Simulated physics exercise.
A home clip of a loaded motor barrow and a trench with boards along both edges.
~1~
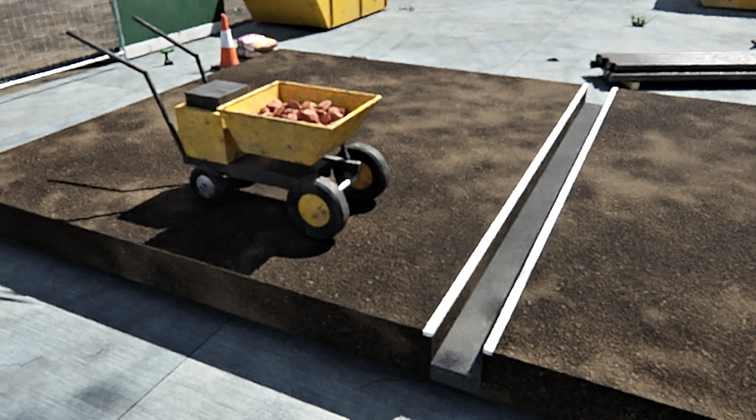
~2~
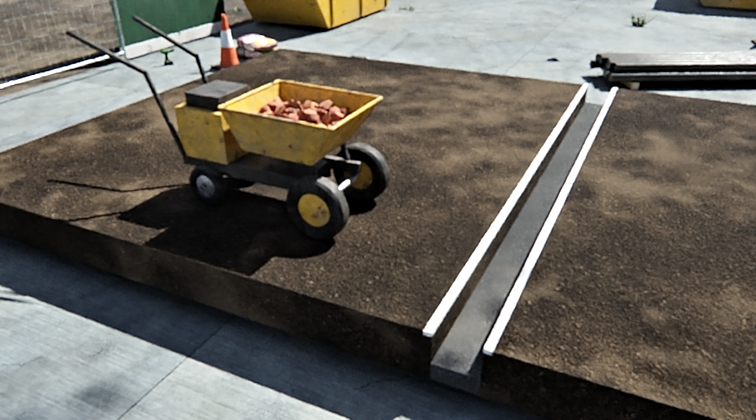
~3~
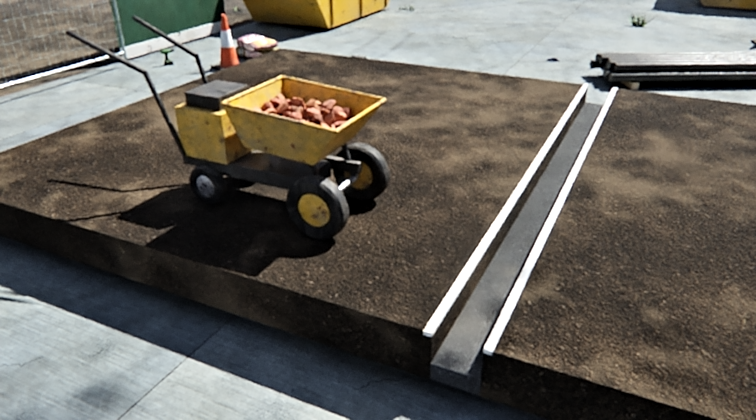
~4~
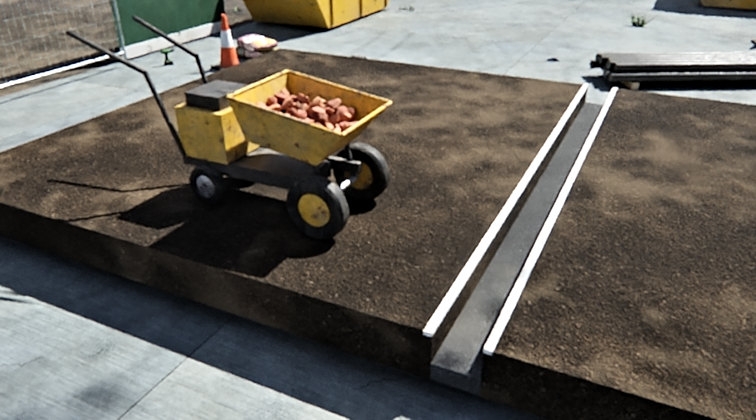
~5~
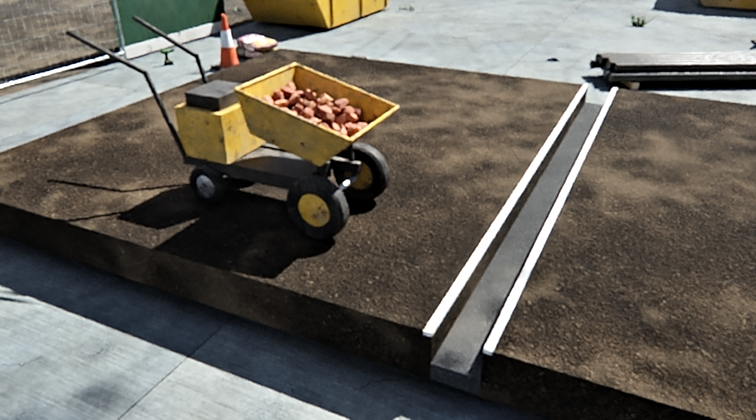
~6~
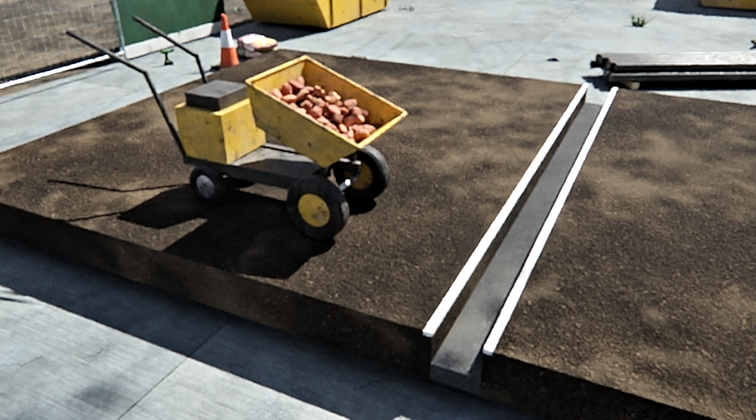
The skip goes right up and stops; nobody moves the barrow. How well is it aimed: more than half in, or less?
The trench ends with less than half of it.
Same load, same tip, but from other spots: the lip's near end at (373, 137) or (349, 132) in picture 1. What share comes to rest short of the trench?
The first gives 20 %, the second 60 %.
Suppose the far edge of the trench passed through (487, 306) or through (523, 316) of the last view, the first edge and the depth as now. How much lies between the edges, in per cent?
Near 20 % and 20 %.
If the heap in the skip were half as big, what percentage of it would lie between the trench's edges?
Roughly 10 in a hundred.
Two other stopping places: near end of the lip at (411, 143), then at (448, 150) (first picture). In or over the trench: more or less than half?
One: Most of it. Two: The smaller part.
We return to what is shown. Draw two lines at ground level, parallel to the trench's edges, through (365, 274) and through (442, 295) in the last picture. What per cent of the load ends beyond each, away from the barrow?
About 90 and 30 per cent.
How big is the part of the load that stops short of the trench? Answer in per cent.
Near 70 %.
Soon after the last picture, skip tipped steeply; all in the skip.
A little later, skip tipped right over; about two thirds in the skip; about a quarter short of the trench; a stray few in or heaped over the trench; a stray few falling.
Later still, skip tipped right over; a small part in the skip; about two thirds short of the trench; about a quarter in or heaped over the trench.
At rest, skip tipped right over; a small part in the skip; about two thirds short of the trench; about a quarter in or heaped over the trench; none beyond it.
